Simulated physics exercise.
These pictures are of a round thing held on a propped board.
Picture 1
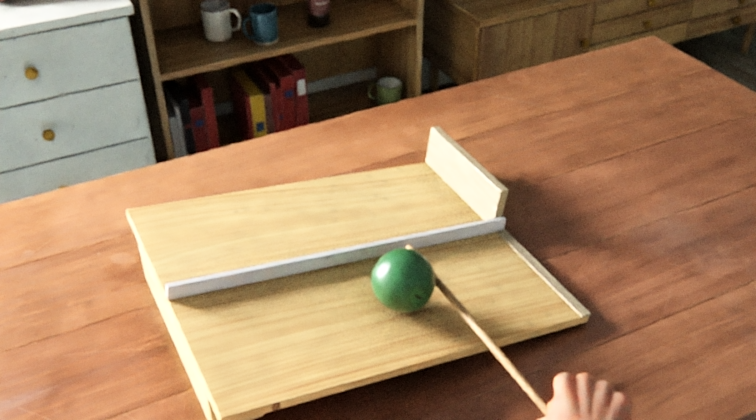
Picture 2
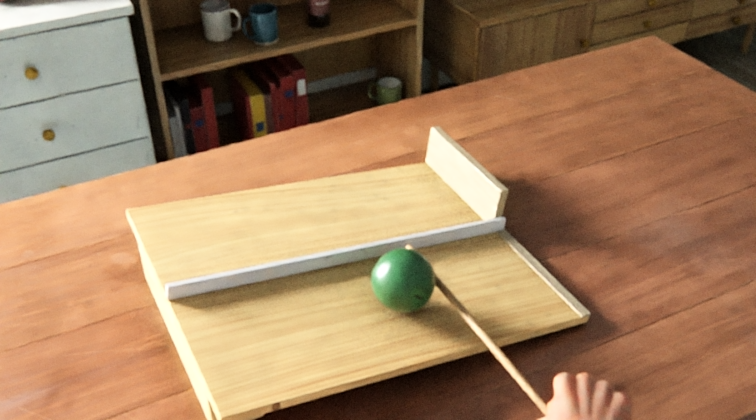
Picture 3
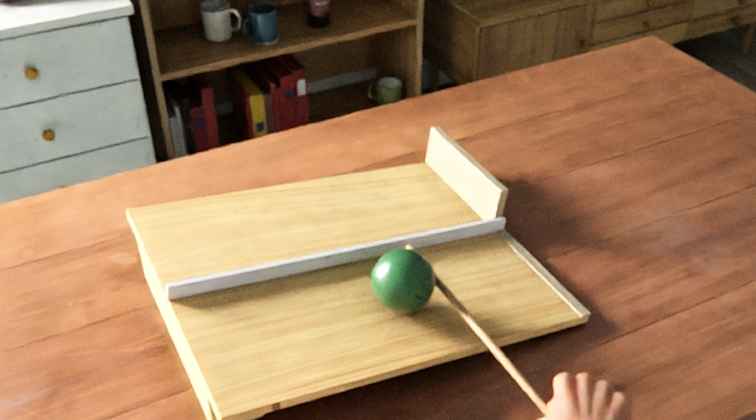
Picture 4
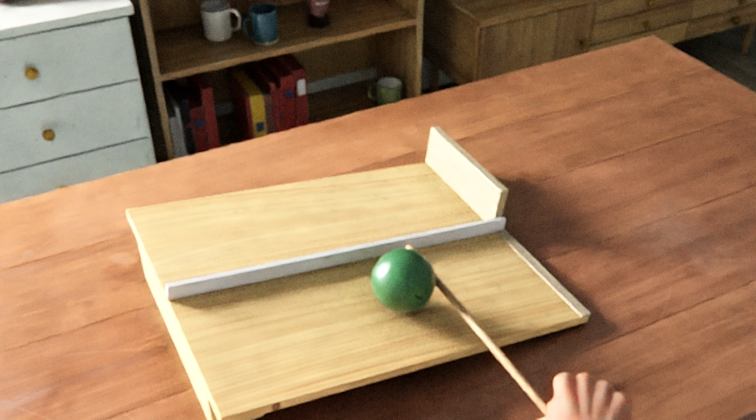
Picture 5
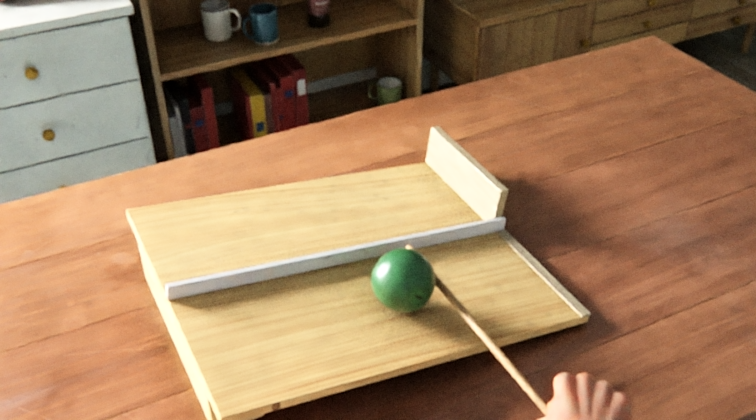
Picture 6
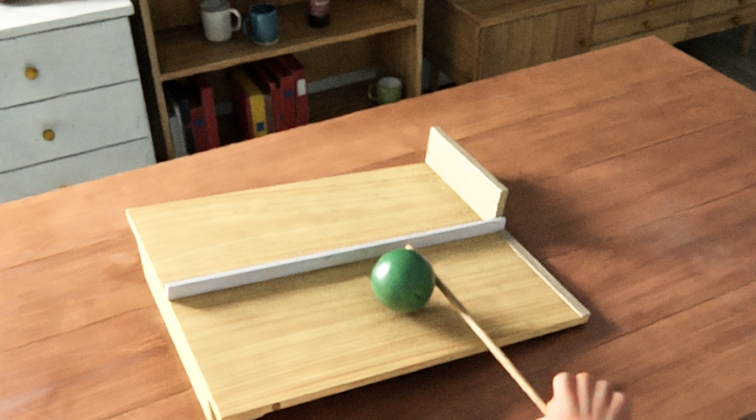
A green ball sits motionless on a wooden board while a hand holds a stick against it.
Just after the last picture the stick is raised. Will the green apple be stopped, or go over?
As it happens, the green apple tumbles off.
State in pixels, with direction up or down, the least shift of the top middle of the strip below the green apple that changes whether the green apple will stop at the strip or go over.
A shift of 8 pixels, going up.
Then, 0.78 s past the last view, green apple off the board near (565, 245).
Finally, the green apple rolls off the board.
